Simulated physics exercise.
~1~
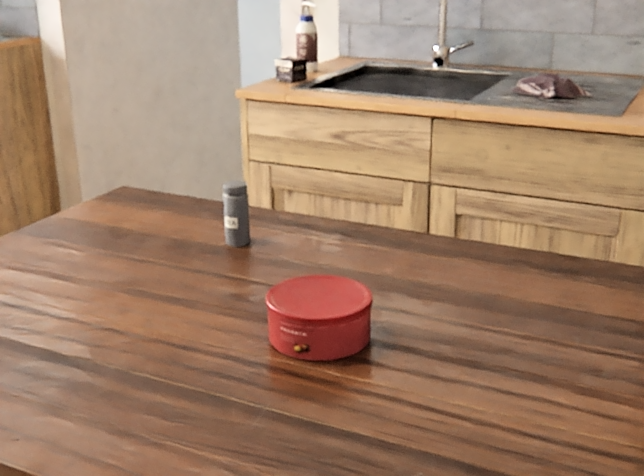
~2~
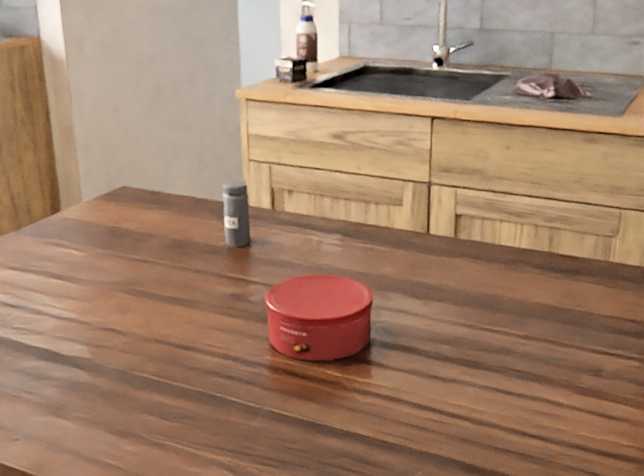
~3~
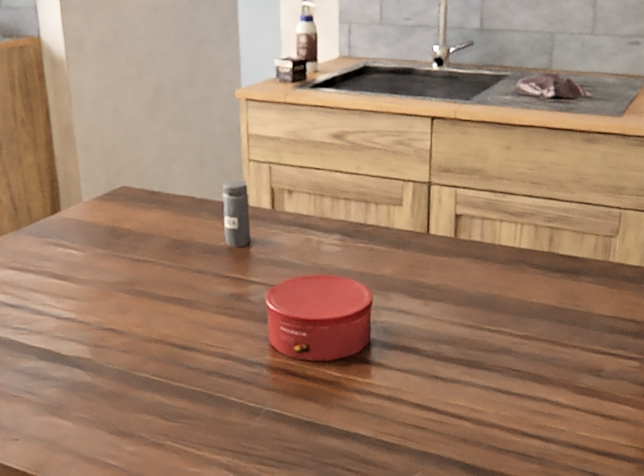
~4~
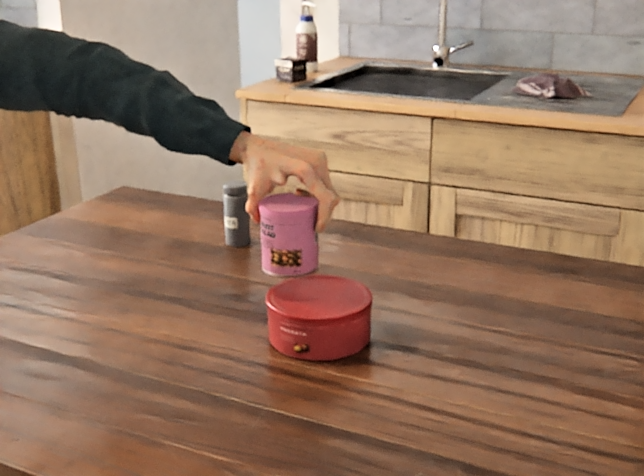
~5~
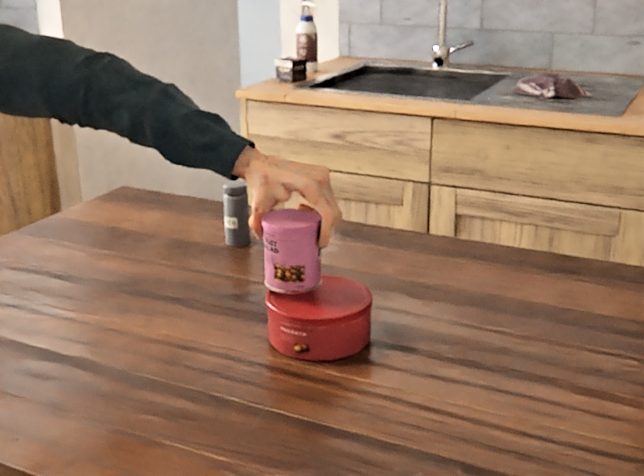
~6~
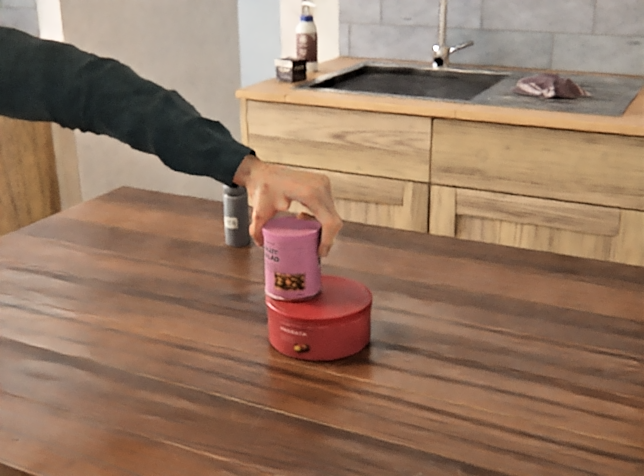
On a wooden kitchen table, a hand lowers a pink pot onto a red tub.
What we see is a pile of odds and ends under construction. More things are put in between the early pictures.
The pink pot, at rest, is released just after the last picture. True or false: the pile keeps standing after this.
True.
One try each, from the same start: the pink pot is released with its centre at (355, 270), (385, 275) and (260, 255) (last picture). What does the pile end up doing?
Stays standing; collapses; collapses.
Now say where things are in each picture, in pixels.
The last thing is not in view yet; red tub (319, 316), in the first frame.
The last thing is not in view yet; red tub (319, 316), in the second frame.
The last thing is not in view yet; red tub (319, 316), in the third frame.
Still above its spot; pink pot (290, 235); red tub (319, 316), in the fourth frame.
Still above its spot; pink pot (293, 250); red tub (319, 316), in the fifth frame.
Set down, still held; pink pot (293, 258); red tub (319, 316), in the sixth frame.
Then, 0.50 s on from there, no change.
Then, 1.30 s on from there, pink pot resting near (293, 259).
In the end, all 3 unmoved. At the end, from the last picture's camera, pink pot near (293, 259). The pile holds.
